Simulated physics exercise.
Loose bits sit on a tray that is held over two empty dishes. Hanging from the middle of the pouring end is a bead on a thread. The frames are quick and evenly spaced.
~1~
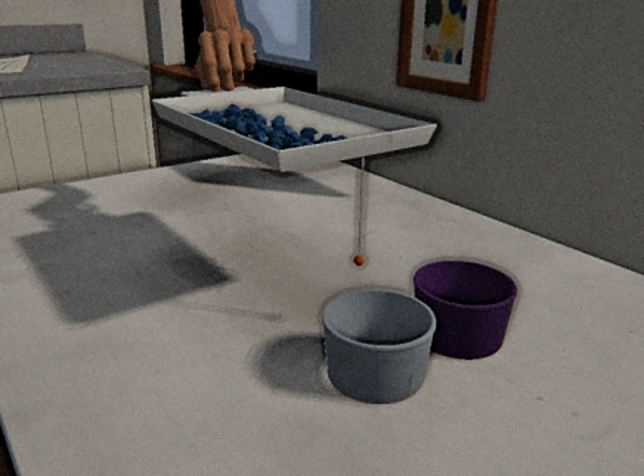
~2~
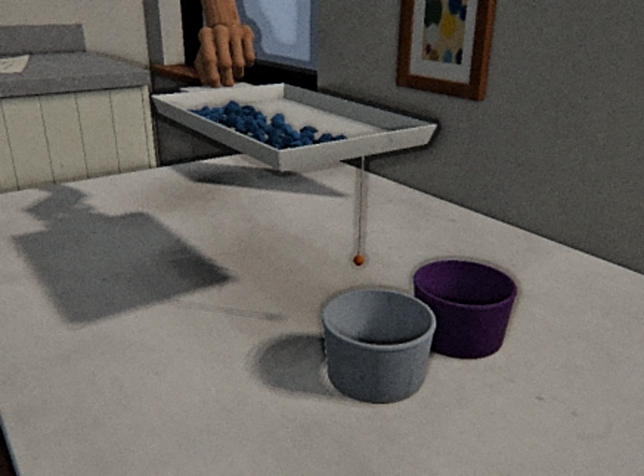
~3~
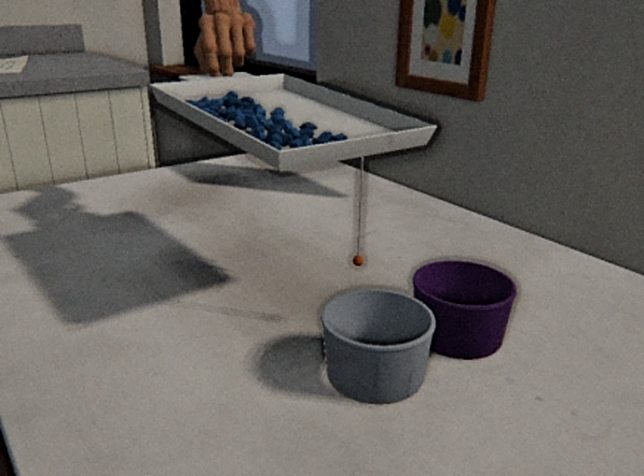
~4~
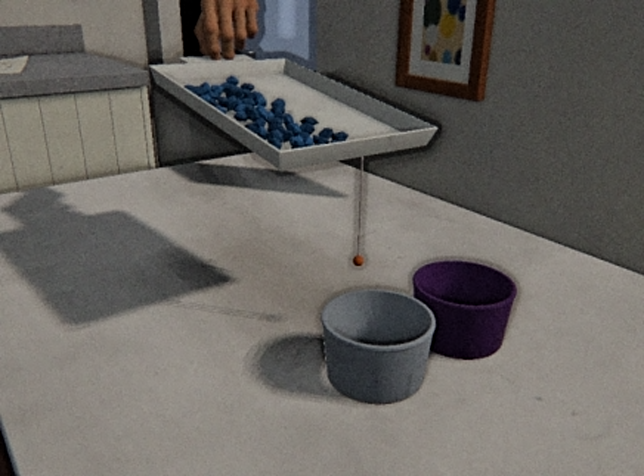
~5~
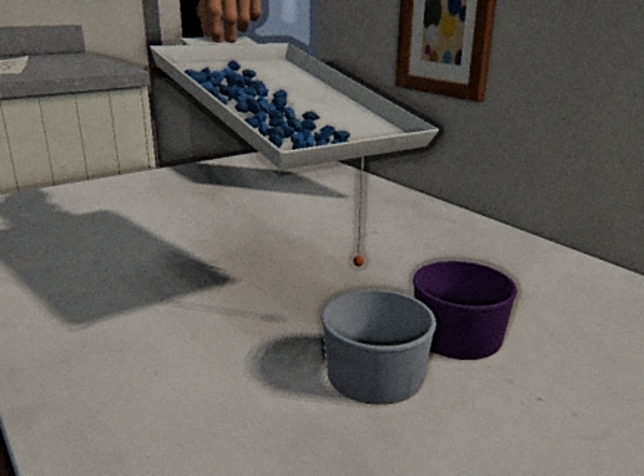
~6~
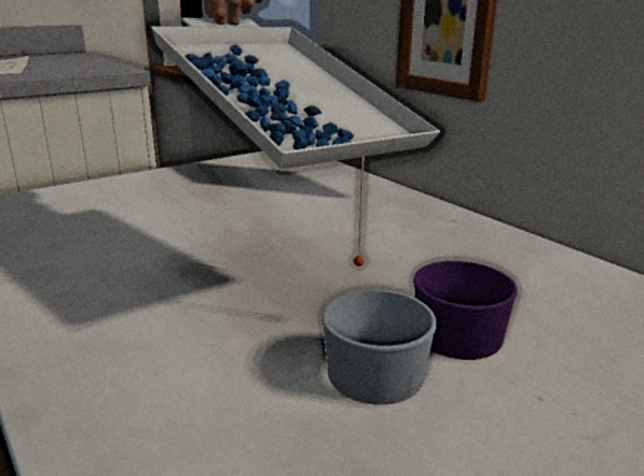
A hand raises the far end of a white tray of blue stones, tilting it steadily.
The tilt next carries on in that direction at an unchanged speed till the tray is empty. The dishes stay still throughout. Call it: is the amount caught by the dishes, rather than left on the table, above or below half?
Above half.
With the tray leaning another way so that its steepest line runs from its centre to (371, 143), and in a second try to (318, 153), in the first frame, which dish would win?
Taking them in order: Right side, followed by left side.
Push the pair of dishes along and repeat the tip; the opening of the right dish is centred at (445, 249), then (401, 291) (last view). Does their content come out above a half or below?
Taking the tries in order: A minor share, followed by a major share.
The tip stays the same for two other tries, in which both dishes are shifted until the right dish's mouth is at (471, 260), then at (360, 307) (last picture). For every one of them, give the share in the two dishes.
Close to 70 in a hundred, then close to 50 in a hundred.
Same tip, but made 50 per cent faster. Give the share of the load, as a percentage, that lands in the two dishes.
About 70 per cent.
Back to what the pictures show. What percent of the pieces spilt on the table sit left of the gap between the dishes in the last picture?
I make it about 80 percent or so.
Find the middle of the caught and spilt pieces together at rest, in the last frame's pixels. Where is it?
Last view, resting centre - approx. (393, 358).
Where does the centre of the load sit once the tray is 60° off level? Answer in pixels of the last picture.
Mark it at roughly (347, 134) in the final frame.
Soon after the last picture, tray tipped steeply; all on the tray.
A little later, tray tipped right over; about two thirds on the tray; a small part in the left dish; a small part in the right dish; a small part outside both; a small part in the air.
Later still, tray tipped past a quarter turn; about half in the left dish; about a quarter in the right dish; about a quarter outside both.
At rest, tray tipped past a quarter turn; about half in the left dish; about a quarter in the right dish; about a quarter outside both.
